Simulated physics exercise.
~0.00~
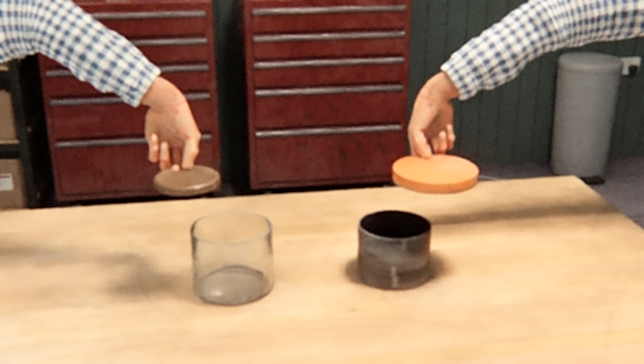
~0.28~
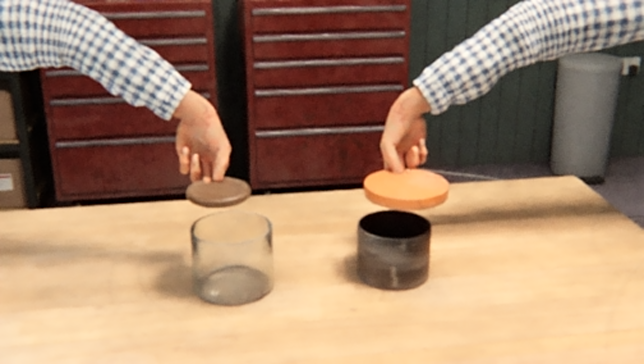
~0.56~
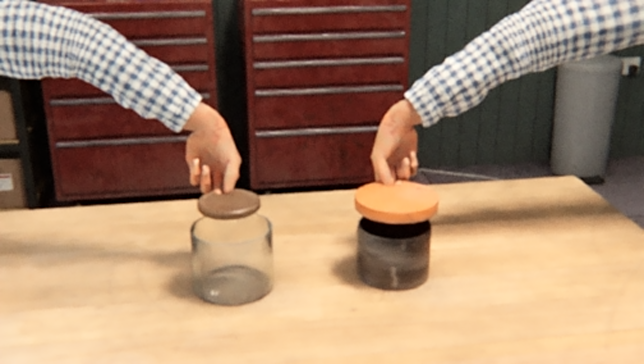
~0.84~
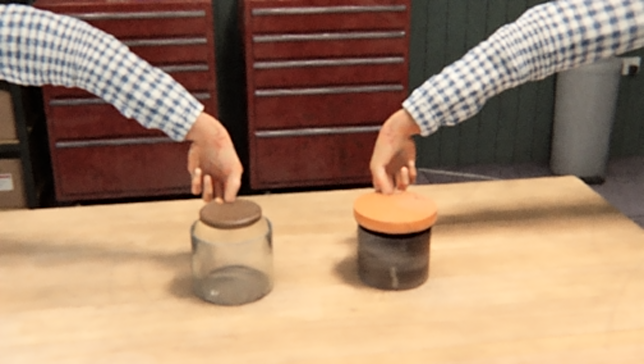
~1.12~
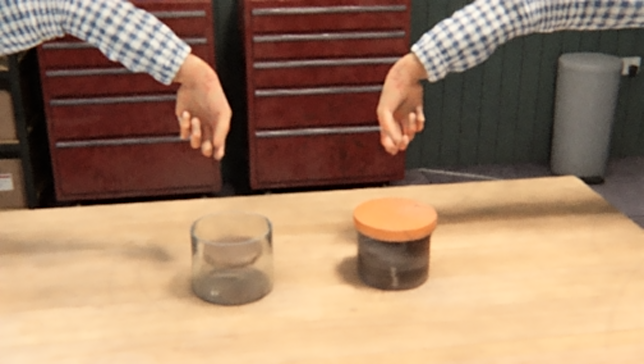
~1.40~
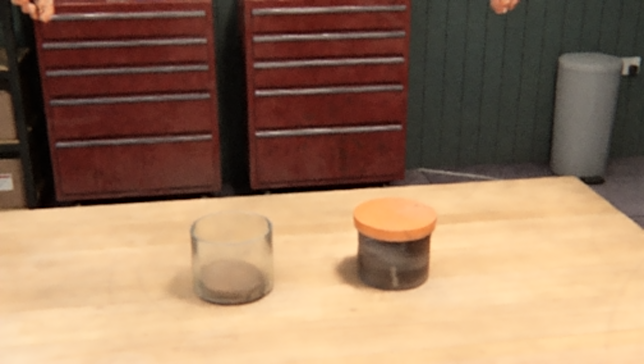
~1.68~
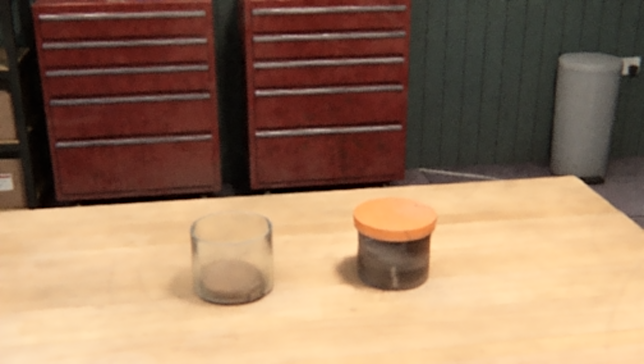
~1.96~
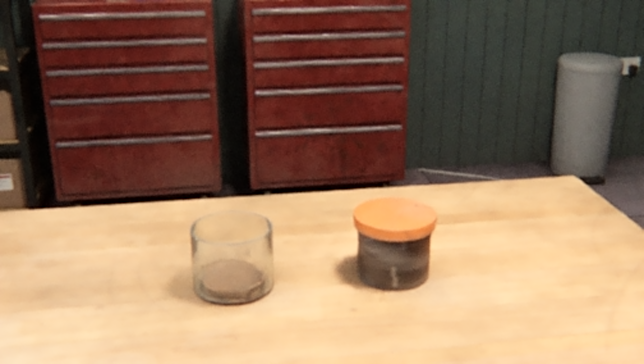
Two hands lowered round lids over a clear glass and a dark cup on a wooden table, then let go and pulled away. The brown one dropped inside the glass to the bottom, while the orange one stayed on top, covering the cup.
